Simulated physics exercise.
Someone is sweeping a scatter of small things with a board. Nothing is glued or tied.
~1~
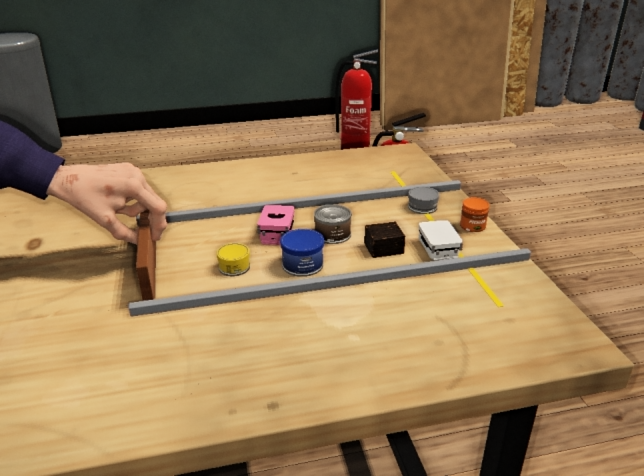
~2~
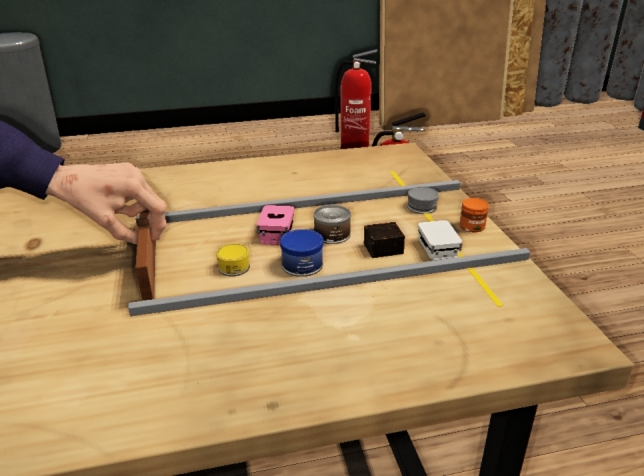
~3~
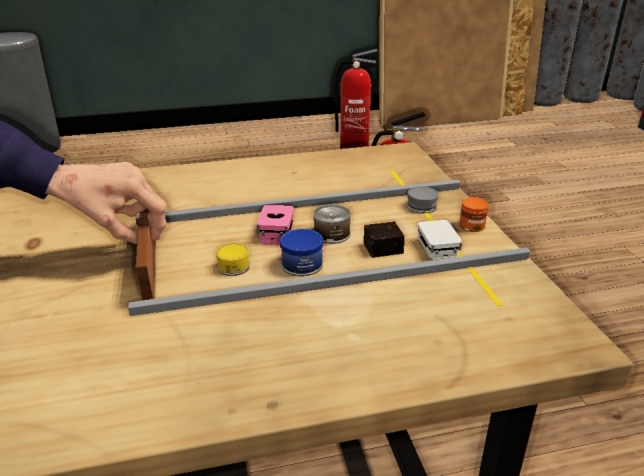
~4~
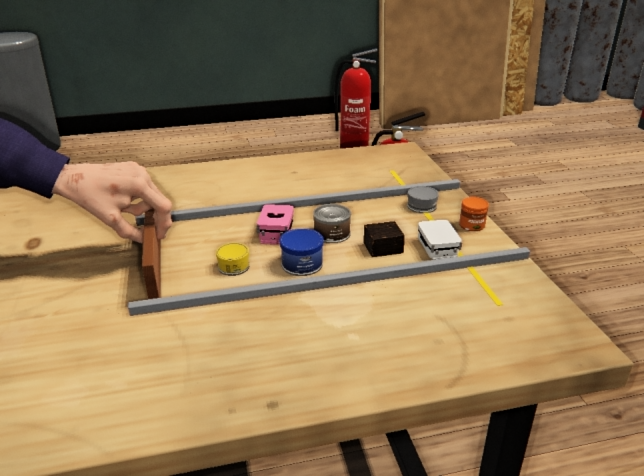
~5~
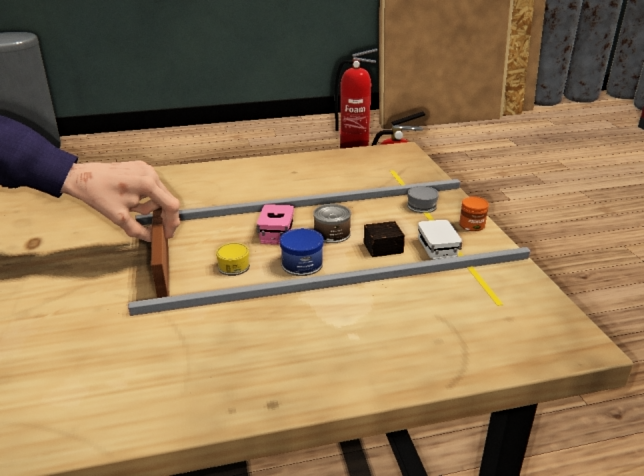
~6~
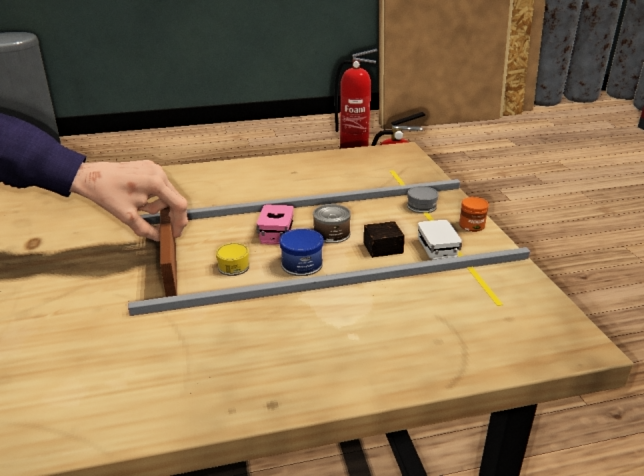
In the video, a hand holds a reddish-brown board upright between two grey rails on a wooden table, then slides it slightly to the right toward a scatter of small tins, tubs and blocks, which stay still.
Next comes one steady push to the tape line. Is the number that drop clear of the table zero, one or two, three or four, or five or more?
It is one or two.
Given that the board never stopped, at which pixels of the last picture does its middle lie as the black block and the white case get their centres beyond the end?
Around (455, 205) first and around (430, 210) second.
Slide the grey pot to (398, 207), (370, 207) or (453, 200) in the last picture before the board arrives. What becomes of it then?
Results by place: It remains there; it remains there; it remains there.
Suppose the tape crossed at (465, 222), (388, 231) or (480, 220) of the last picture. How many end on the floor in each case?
In that order 5, 0 and 7.
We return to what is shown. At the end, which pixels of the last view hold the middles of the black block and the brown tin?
First (483, 223), then (473, 203).
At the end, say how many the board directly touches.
Well, it touches 3.
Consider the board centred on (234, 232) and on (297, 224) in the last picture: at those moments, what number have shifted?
That makes 1 at the first spot and 4 at the second.
Early on, none off yet; orange tub at rest near (474, 215); grey pot at rest near (422, 200); white case at rest near (438, 241).
A while later, none off yet; orange tub at rest near (474, 215); grey pot moving near (425, 197); white case travelled about its own width near (481, 239).
Finally, the number that fall off is one or two; lost, white case and orange tub.
